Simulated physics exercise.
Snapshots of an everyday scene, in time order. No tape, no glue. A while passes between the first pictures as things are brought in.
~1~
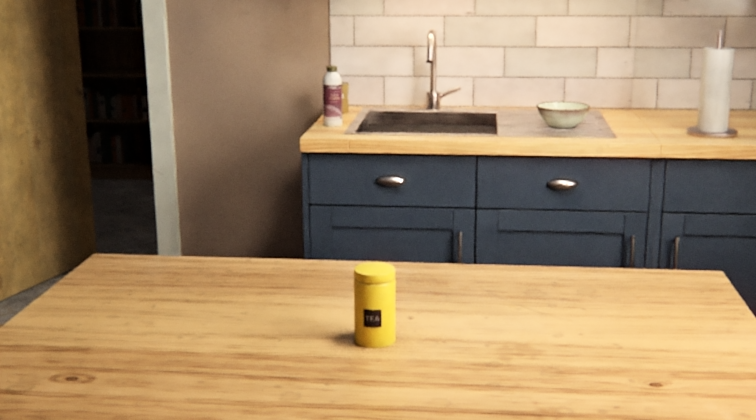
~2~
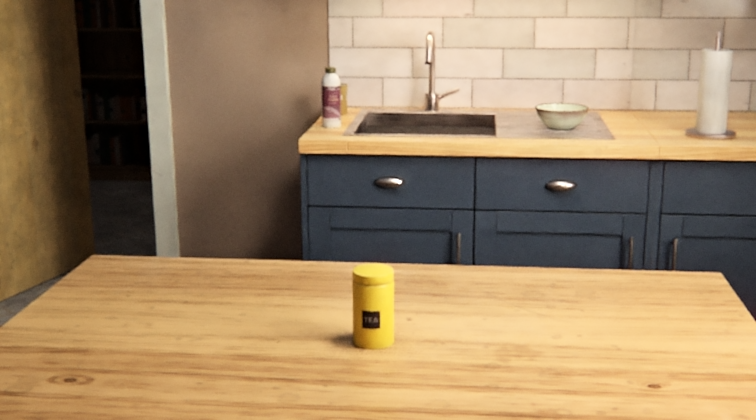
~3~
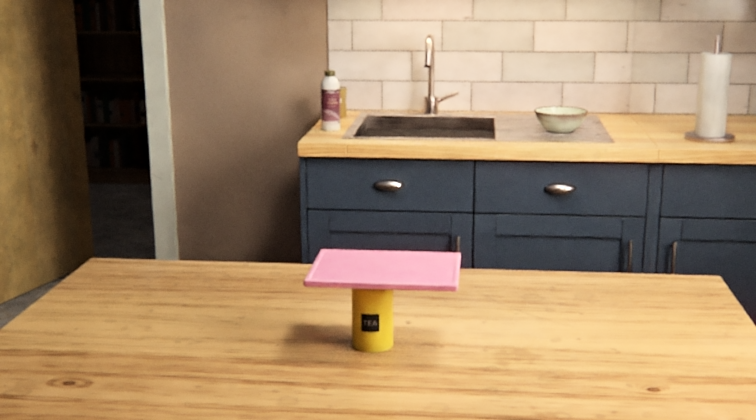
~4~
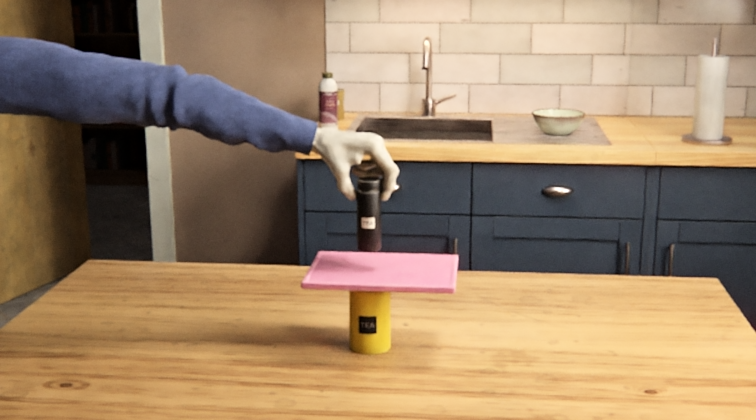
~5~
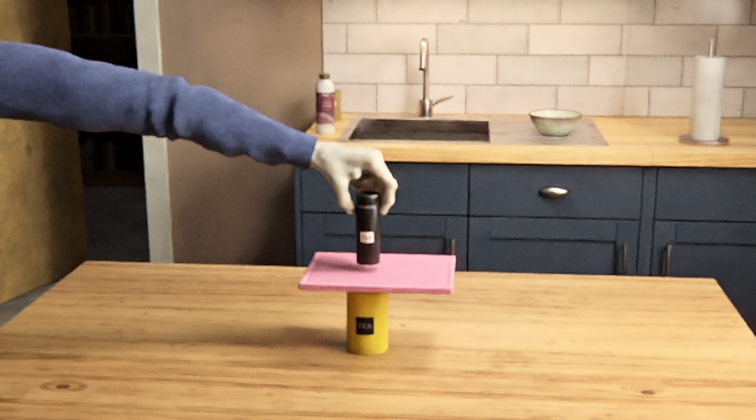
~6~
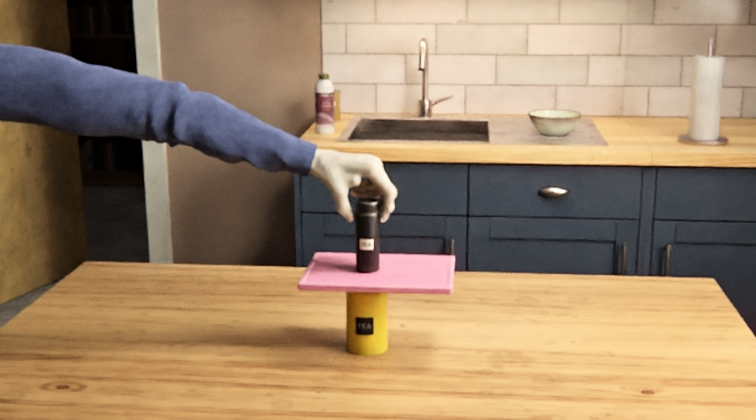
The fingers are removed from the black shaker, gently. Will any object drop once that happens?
Carries the load.
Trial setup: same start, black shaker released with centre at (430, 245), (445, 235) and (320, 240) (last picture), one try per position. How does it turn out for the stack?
With the first release it tips over; with the second it tips over; with the third it stays steady.
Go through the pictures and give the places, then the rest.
In the first frame, the last thing is not in view yet; yellow jar (375, 304).
In the second frame, the last thing is not in view yet; yellow jar (373, 306).
In the third frame, the last thing is not in view yet; yellow jar (372, 309).
In the fourth frame, on its way; black shaker (369, 214); yellow jar (370, 311).
In the fifth frame, on its way; black shaker (368, 228); yellow jar (367, 312).
In the sixth frame, in place under the hand; black shaker (368, 235); yellow jar (367, 312).
Then, 0.80 s past the last view, things are still on the move.
Then, 1.70 s past the last view, nothing moves.
Finally, all 3 still in place. Final places as the last picture's camera would see them, black shaker near (368, 235). The stack keeps its balance.
